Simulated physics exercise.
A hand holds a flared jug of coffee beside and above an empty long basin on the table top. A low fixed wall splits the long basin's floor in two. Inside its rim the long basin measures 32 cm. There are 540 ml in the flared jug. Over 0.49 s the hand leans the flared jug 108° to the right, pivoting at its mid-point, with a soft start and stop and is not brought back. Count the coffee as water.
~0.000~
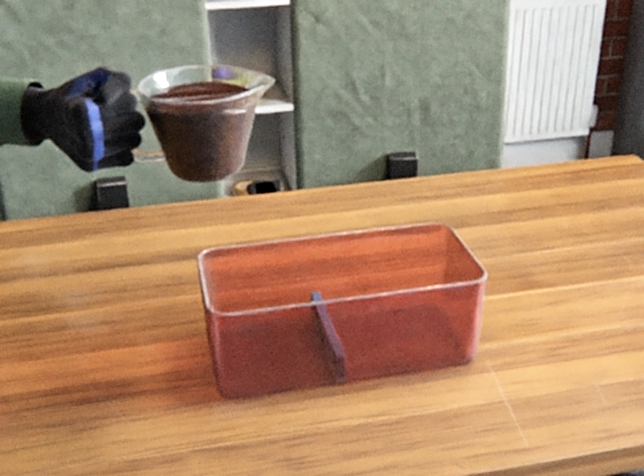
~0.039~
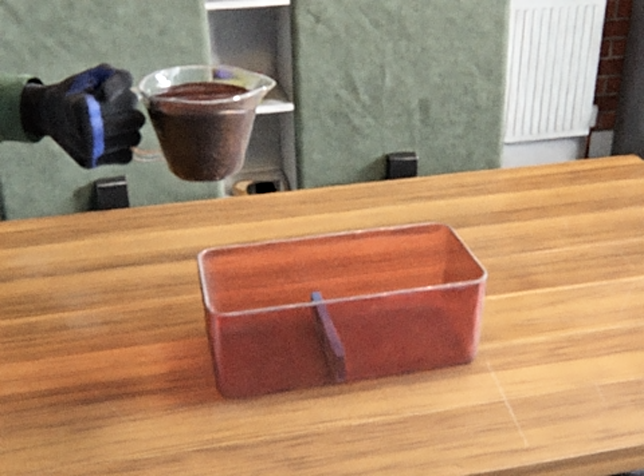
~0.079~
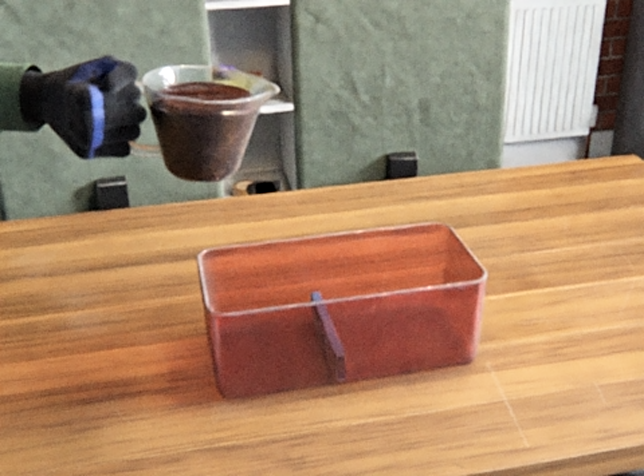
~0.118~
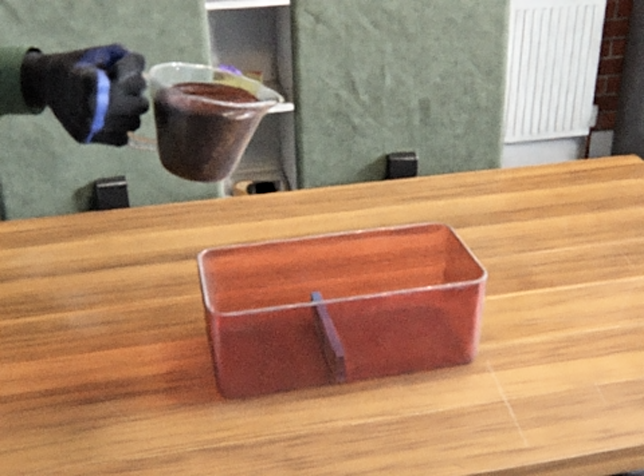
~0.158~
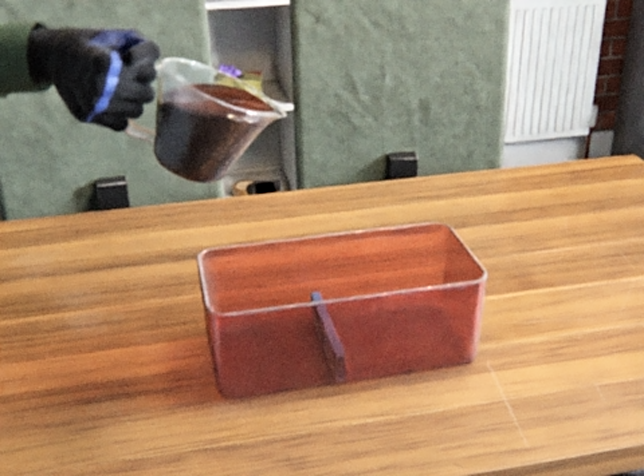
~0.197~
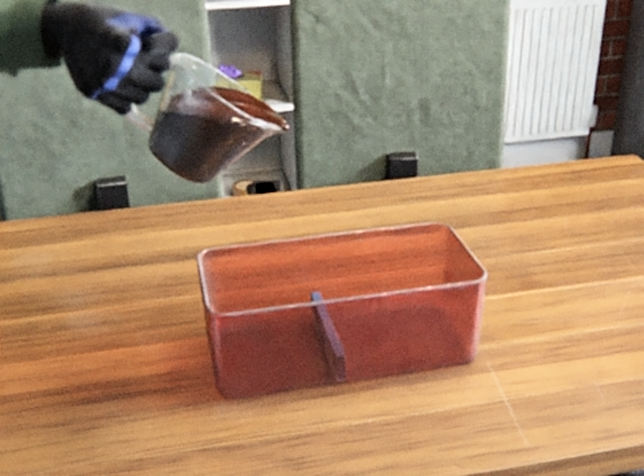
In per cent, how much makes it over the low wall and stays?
The far part has some 42 per cent.
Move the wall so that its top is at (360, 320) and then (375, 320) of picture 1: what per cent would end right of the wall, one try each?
In turn about 15 and 15 per cent.
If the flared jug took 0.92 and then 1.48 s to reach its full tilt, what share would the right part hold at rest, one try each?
First 65, then 75 per cent.
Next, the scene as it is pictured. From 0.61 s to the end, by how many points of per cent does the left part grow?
Near 4 in a hundred.
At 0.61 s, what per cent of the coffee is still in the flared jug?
Near 1 in a hundred.
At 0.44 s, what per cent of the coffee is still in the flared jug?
Near 24 in a hundred.
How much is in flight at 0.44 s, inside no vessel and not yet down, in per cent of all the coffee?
About 46 per cent.
After 0.44 s the tilt is 105° and 24 per cent is still to pour, 4 is left of the wall and 26 right of it.
After 0.61 s the tilt is 108° and 1 per cent is still to pour, 48 is left of the wall and 41 right of it.
After 0.79 s the tilt is 108° and 0 per cent is still to pour, 51 is left of the wall and 41 right of it.
After 0.99 s the tilt is 108° and 0 per cent is still to pour, 52 is left of the wall and 42 right of it.
In the end 52 per cent lies left of the wall, 42 right of it and 6 outside.
